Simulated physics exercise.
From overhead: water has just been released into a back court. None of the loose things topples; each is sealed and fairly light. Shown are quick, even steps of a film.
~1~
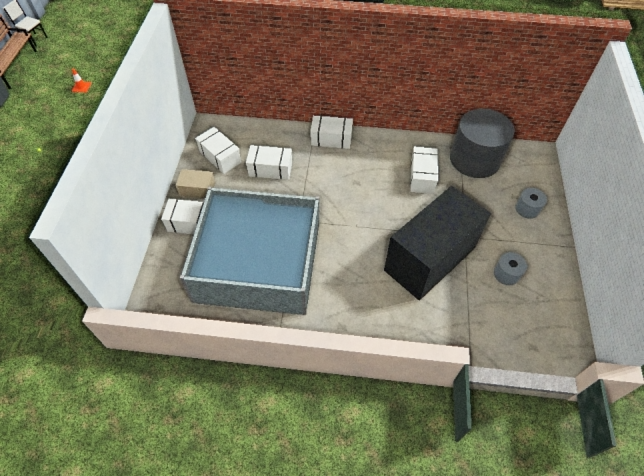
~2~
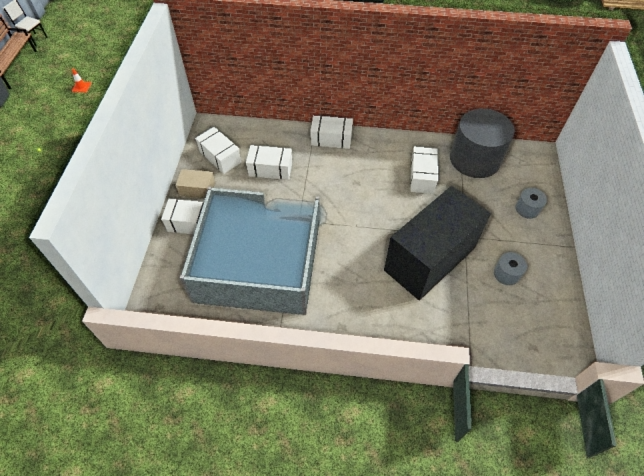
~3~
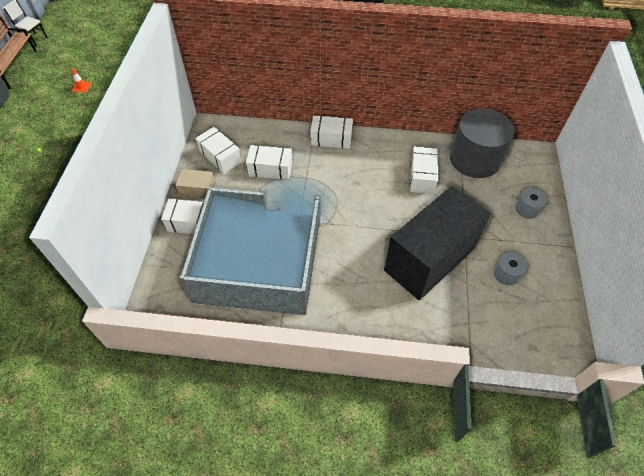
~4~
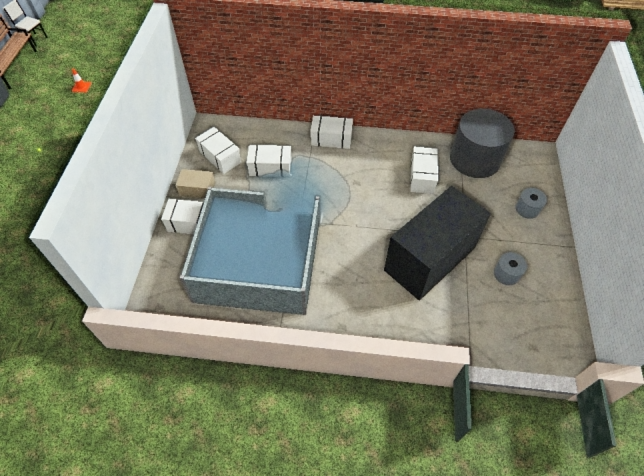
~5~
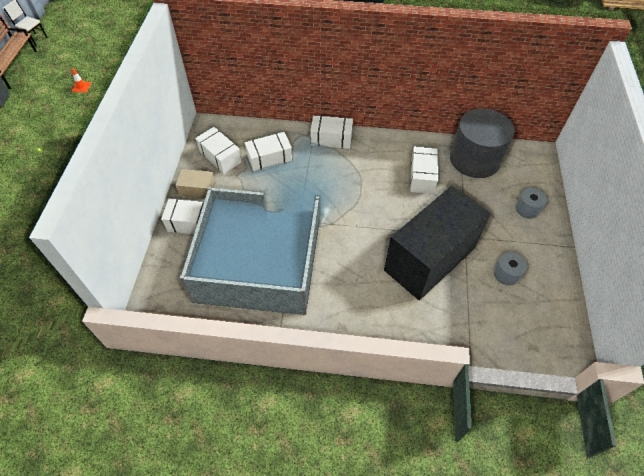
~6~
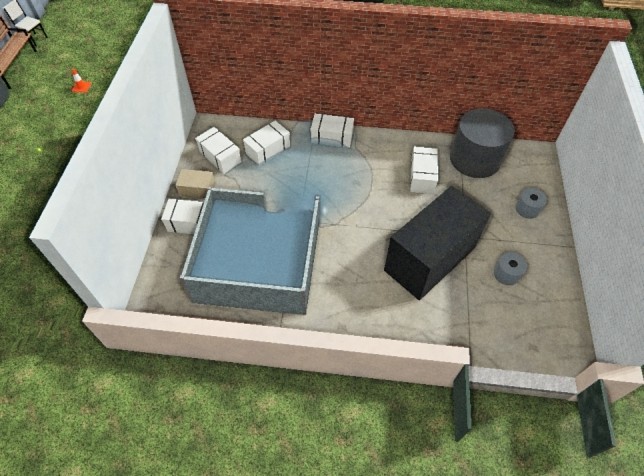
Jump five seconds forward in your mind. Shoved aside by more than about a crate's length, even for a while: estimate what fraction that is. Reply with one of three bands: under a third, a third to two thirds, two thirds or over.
Two thirds or over.
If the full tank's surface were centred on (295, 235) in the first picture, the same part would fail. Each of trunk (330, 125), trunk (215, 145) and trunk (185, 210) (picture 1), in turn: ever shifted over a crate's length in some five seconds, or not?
The three, one by one: Past that mark, past that mark and past that mark.
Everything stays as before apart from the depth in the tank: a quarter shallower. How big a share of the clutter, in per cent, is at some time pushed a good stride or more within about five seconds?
80 % or so.
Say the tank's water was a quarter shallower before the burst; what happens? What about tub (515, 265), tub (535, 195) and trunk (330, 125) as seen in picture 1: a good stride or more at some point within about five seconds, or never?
Object 1: Stayed below the mark. Object 2: Stayed below the mark. Object 3: Passed the mark.
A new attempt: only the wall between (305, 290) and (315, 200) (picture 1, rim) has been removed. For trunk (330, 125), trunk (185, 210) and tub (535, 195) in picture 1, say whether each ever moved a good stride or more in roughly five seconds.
Well, in order they come out as over the mark, below the mark and over the mark.
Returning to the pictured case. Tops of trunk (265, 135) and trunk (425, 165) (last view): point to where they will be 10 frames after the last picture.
Estimate: First at (207, 117), second at (450, 169), approximately.
A moment on, 1 of 8 are well off their spots; 1 afloat.
Next, 1 of 8 are well off their spots; 2 afloat.
Later, 5 of 8 are well off their spots; 3 afloat.
In the end, 7 of 8 are well off their spots, and 7 have been at some point; 7 afloat.
